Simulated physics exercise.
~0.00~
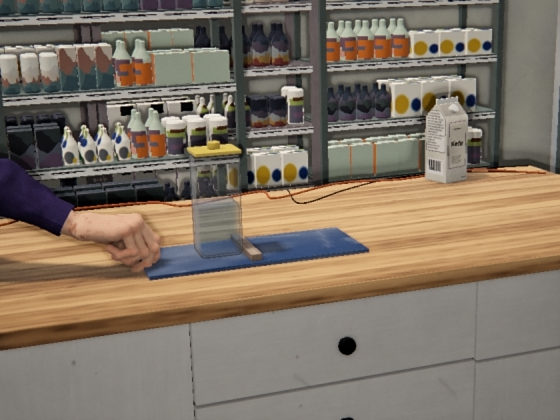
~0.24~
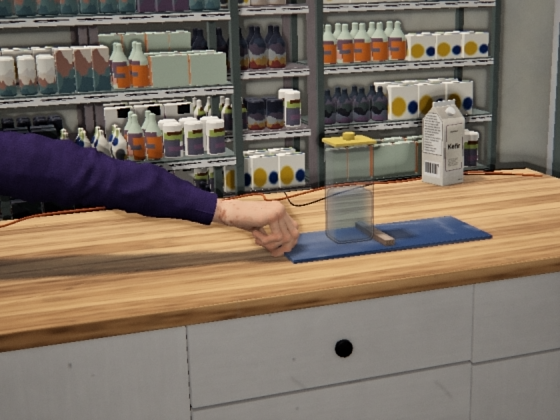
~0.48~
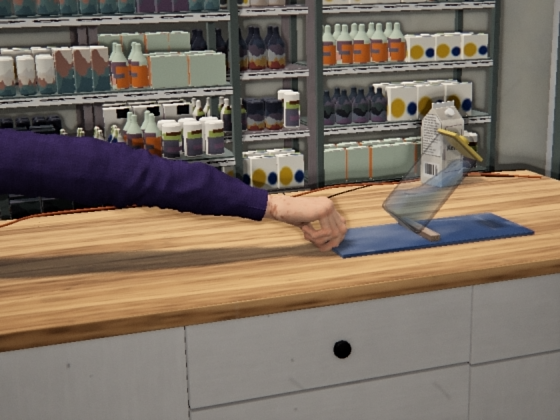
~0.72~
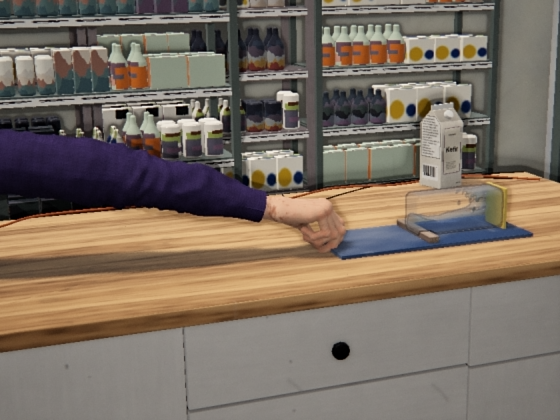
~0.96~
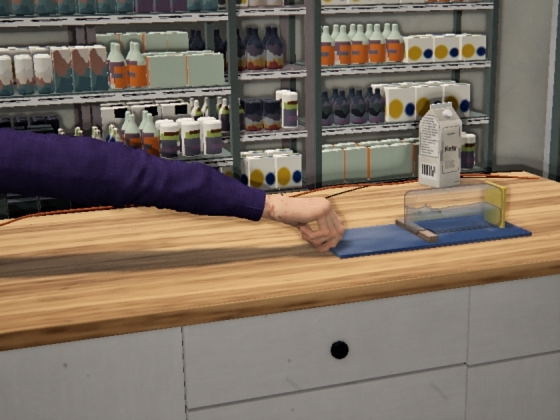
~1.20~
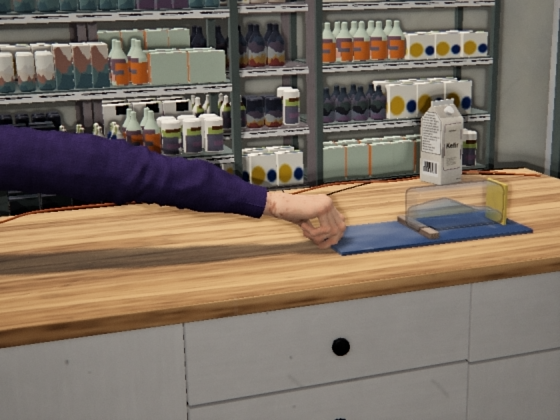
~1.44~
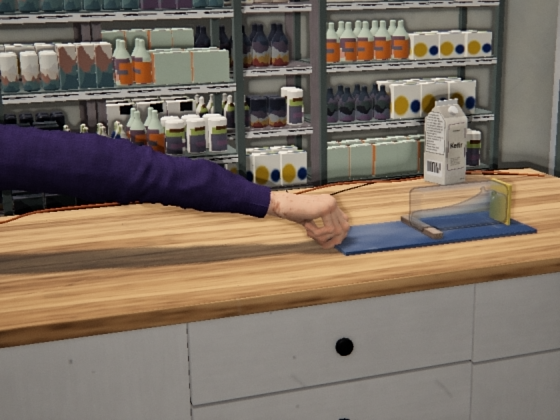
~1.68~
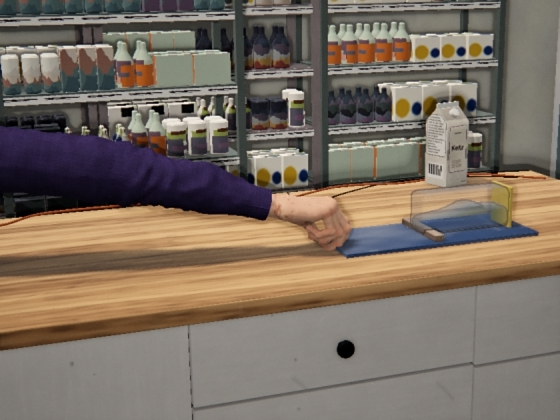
The clip shows a hand beside a blue board on a wooden counter as the board glides right, carrying an upright clear bottle with a yellow cap. The bottle tips rightward over a low batten and ends lying on its side on the stopped board.
